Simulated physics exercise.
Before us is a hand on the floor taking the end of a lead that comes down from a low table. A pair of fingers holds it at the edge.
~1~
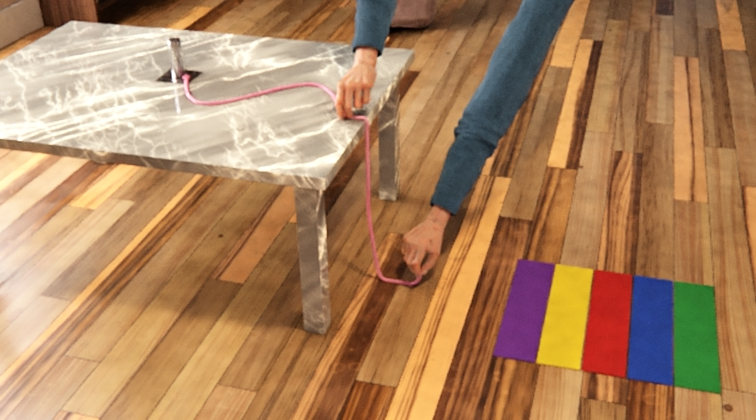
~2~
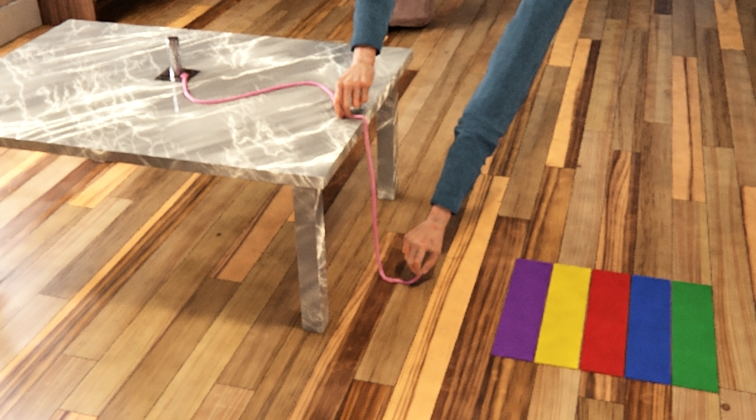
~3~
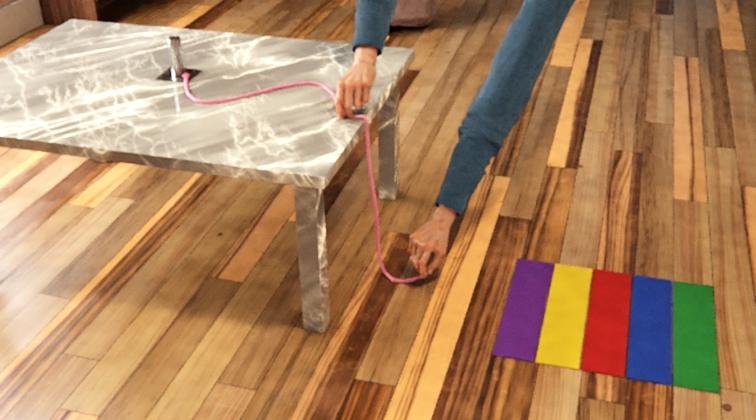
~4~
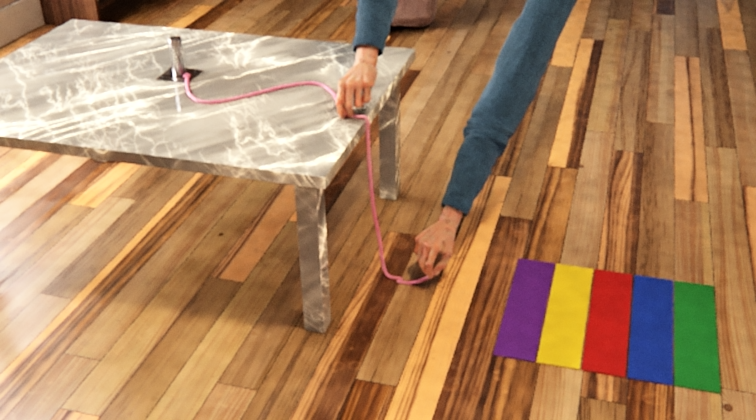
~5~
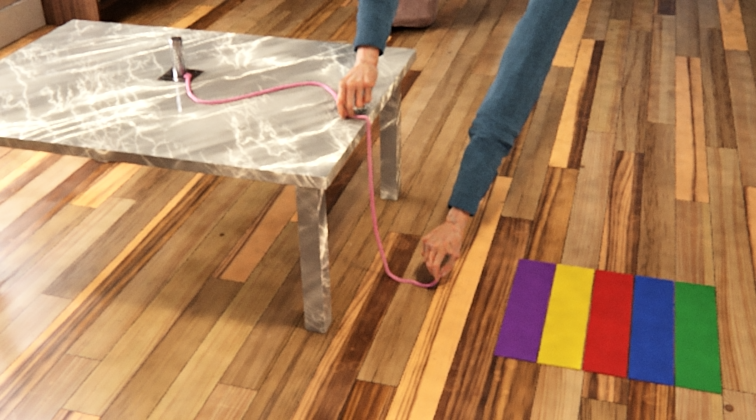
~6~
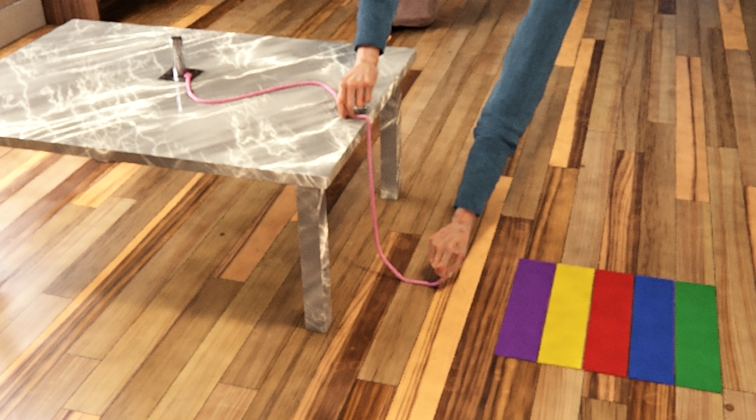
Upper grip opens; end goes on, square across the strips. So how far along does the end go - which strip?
Along to the blue strip.
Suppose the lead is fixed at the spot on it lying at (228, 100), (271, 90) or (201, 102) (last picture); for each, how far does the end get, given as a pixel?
The places are (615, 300), (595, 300) and (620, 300).
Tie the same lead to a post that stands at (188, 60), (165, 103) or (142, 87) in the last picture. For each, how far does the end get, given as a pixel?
You'd find it around (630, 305), then (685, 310), and finally (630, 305).
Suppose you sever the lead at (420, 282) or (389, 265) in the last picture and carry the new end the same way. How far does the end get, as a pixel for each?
Taking them in turn, near (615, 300) and near (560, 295).
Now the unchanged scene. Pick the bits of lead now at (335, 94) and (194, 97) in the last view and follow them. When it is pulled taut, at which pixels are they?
(393, 119), then (238, 83).
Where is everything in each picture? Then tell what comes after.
End (420, 273); purple (518, 339); yellow (561, 346); red (605, 353); blue (651, 361); green (697, 368), in the first picture.
End (421, 272); lead through (187, 90) (247, 96) (321, 86) (352, 116) (373, 190) (378, 259), in the second picture.
End (426, 273), in the third picture.
End (433, 274); lead through (189, 90) (249, 95) (323, 86) (354, 116) (371, 189) (382, 259), in the fourth picture.
End (440, 275), in the fifth picture.
End (446, 276); lead through (190, 90) (250, 95) (324, 86) (355, 116) (372, 189) (384, 259), in the sixth picture.
Early on, end near (593, 298); over red.
Midway, end near (634, 304); over blue.
At the end of the slack, end near (659, 308); over blue. Over blue.
